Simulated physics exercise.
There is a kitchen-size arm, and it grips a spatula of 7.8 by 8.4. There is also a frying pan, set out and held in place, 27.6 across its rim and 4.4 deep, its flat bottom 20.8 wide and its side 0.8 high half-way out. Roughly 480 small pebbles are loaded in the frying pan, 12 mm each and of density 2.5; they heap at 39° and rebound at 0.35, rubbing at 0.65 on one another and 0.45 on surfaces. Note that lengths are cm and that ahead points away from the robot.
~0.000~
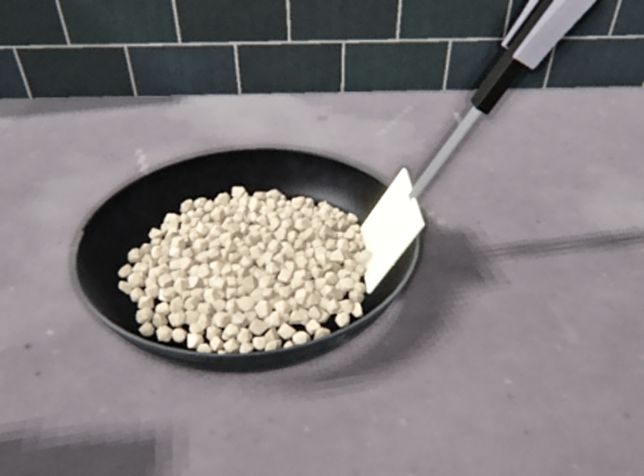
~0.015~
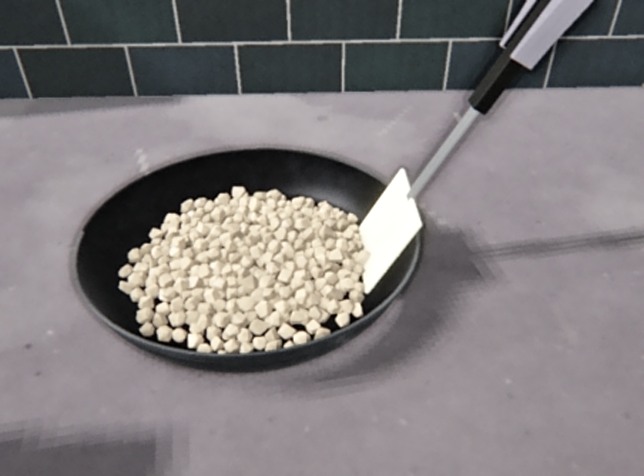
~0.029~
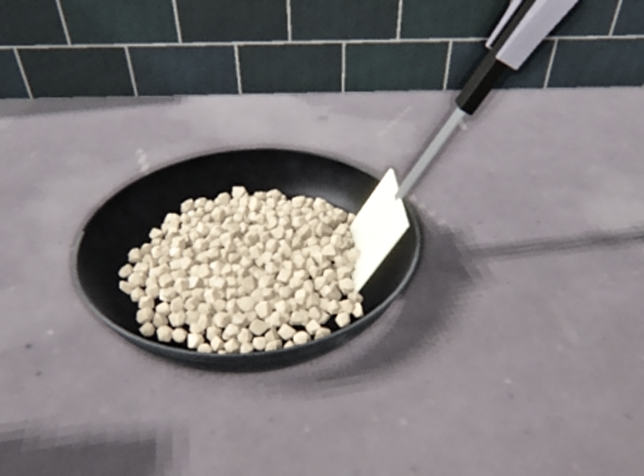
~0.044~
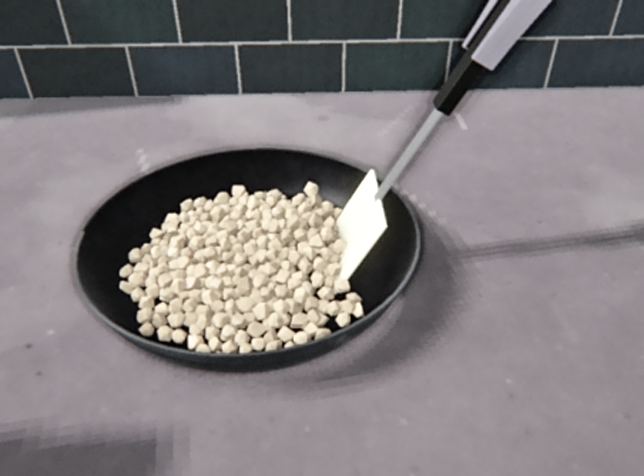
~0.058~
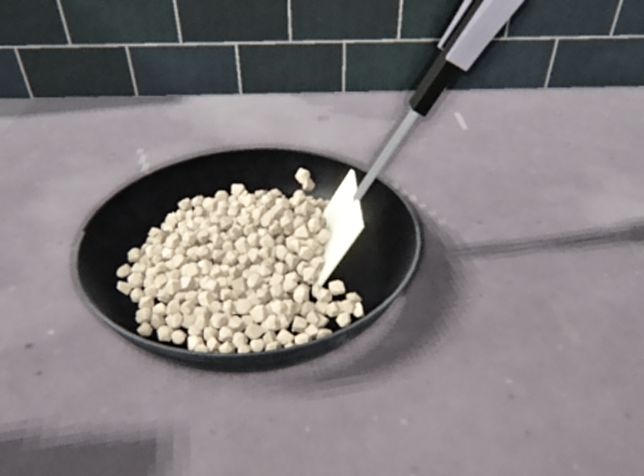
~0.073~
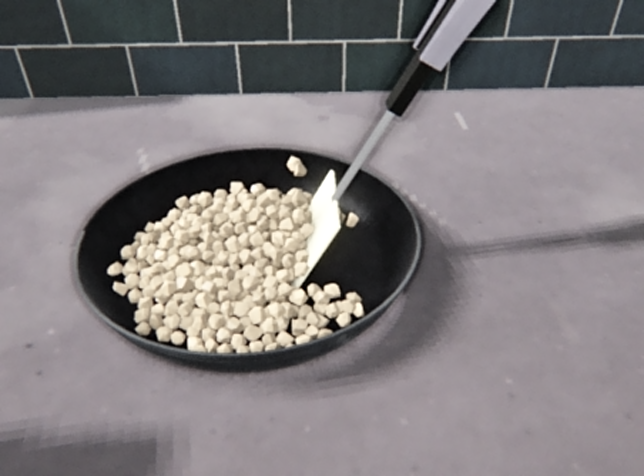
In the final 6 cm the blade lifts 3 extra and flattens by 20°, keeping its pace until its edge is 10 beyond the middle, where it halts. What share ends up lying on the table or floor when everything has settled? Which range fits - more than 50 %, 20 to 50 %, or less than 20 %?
The range that fits is 20 to 50 %.
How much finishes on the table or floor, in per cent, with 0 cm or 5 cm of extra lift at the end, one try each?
First try around 15 percent, second try around 25 percent.
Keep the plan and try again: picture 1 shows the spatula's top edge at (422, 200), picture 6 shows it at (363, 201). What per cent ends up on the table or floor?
Some 25 percent ends up on the table or floor.
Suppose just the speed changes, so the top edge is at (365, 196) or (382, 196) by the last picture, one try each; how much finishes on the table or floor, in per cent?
Close to 20 per cent in the first try and close to 10 per cent in the second.
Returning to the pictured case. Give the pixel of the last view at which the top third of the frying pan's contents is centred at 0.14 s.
The middle sits at approx. (179, 230).
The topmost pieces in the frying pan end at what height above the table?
Close to 5.0 centimetres high.
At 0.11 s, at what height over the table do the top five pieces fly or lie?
I'd put it close to 9 cm.
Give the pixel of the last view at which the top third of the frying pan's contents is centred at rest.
Close to pixel (151, 232).
After 0.11 s, sloping 61°, highest piece 10 above the table; 474 in the frying pan, 2 on the blade or in flight.
After 0.14 s, sloping 56°, highest piece 11 above the table; 473 in the frying pan, 3 on the blade or in flight.
After 0.36 s, sloping 41°, highest piece 12 above the table; 338 in the frying pan, 98 on the table or floor, 40 on the blade or in flight.
After 1.41 s, sloping 41°, highest piece 5 above the table; 338 in the frying pan, 138 on the table or floor.
At rest, 338 in the frying pan, 138 on the table or floor. That is 29 % on the table or floor.
